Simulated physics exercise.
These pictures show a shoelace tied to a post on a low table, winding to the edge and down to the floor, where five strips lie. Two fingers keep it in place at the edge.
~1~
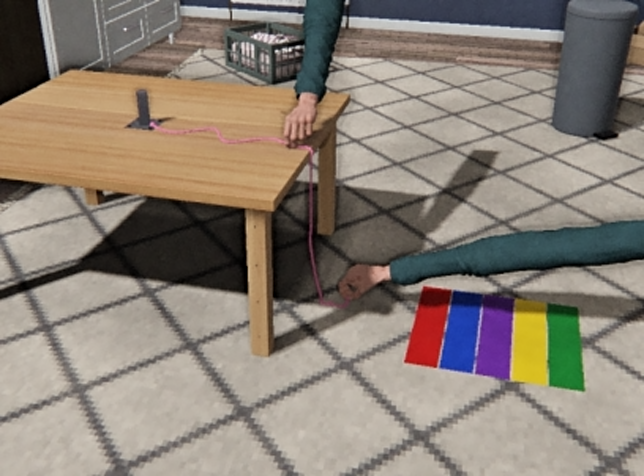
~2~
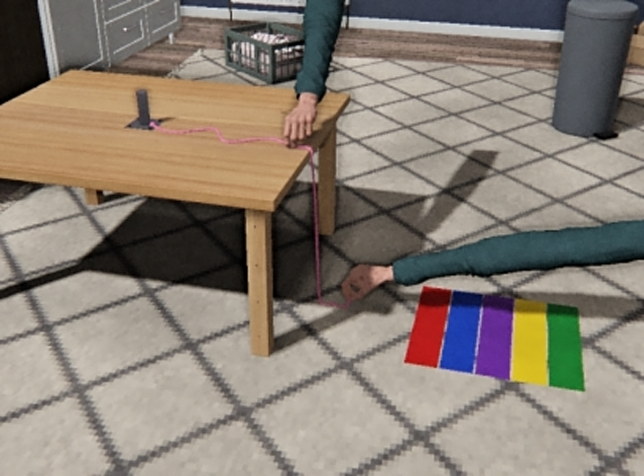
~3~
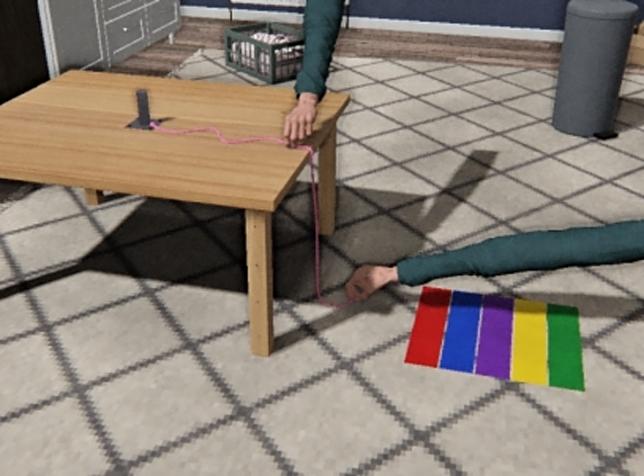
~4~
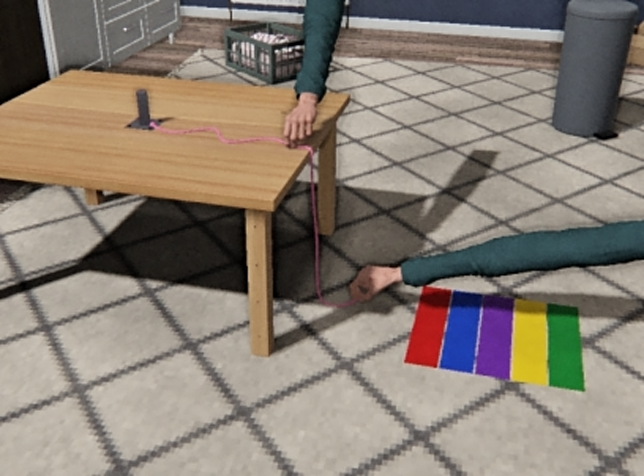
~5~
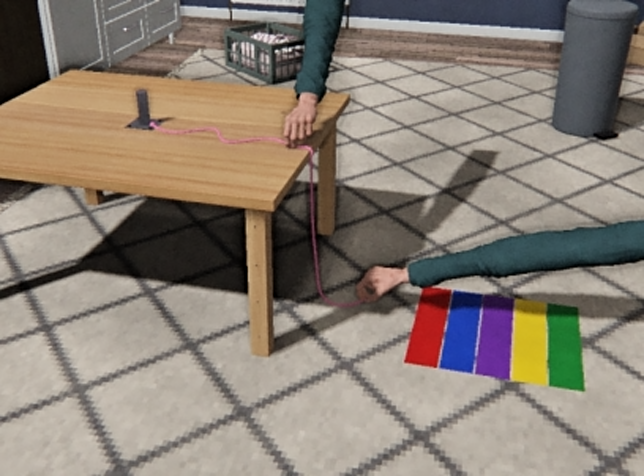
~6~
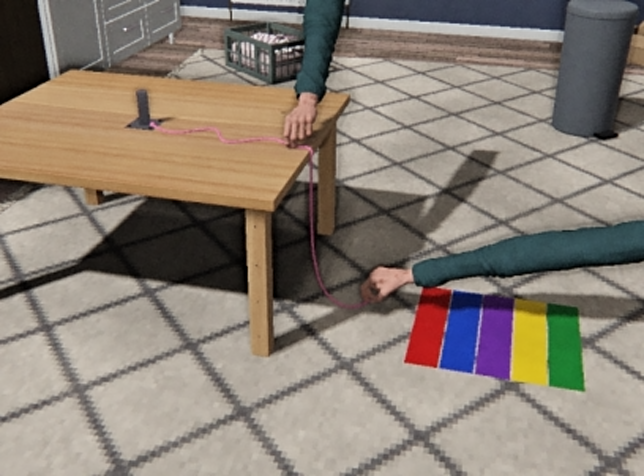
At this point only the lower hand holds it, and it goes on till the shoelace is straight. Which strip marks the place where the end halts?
The purple strip does.
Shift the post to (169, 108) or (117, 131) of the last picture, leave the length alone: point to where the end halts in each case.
In that order: (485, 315) and (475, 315).
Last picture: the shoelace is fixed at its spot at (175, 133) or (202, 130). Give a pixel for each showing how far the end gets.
Roughly (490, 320) and (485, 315).
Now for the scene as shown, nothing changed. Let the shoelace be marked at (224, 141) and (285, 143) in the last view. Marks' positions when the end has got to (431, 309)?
Point one: (252, 139); point two: (312, 154).
Early on, end near (431, 309); over red.
Midway, end near (472, 315); over blue.
At the end of the slack, end near (498, 319); over purple. Over purple.
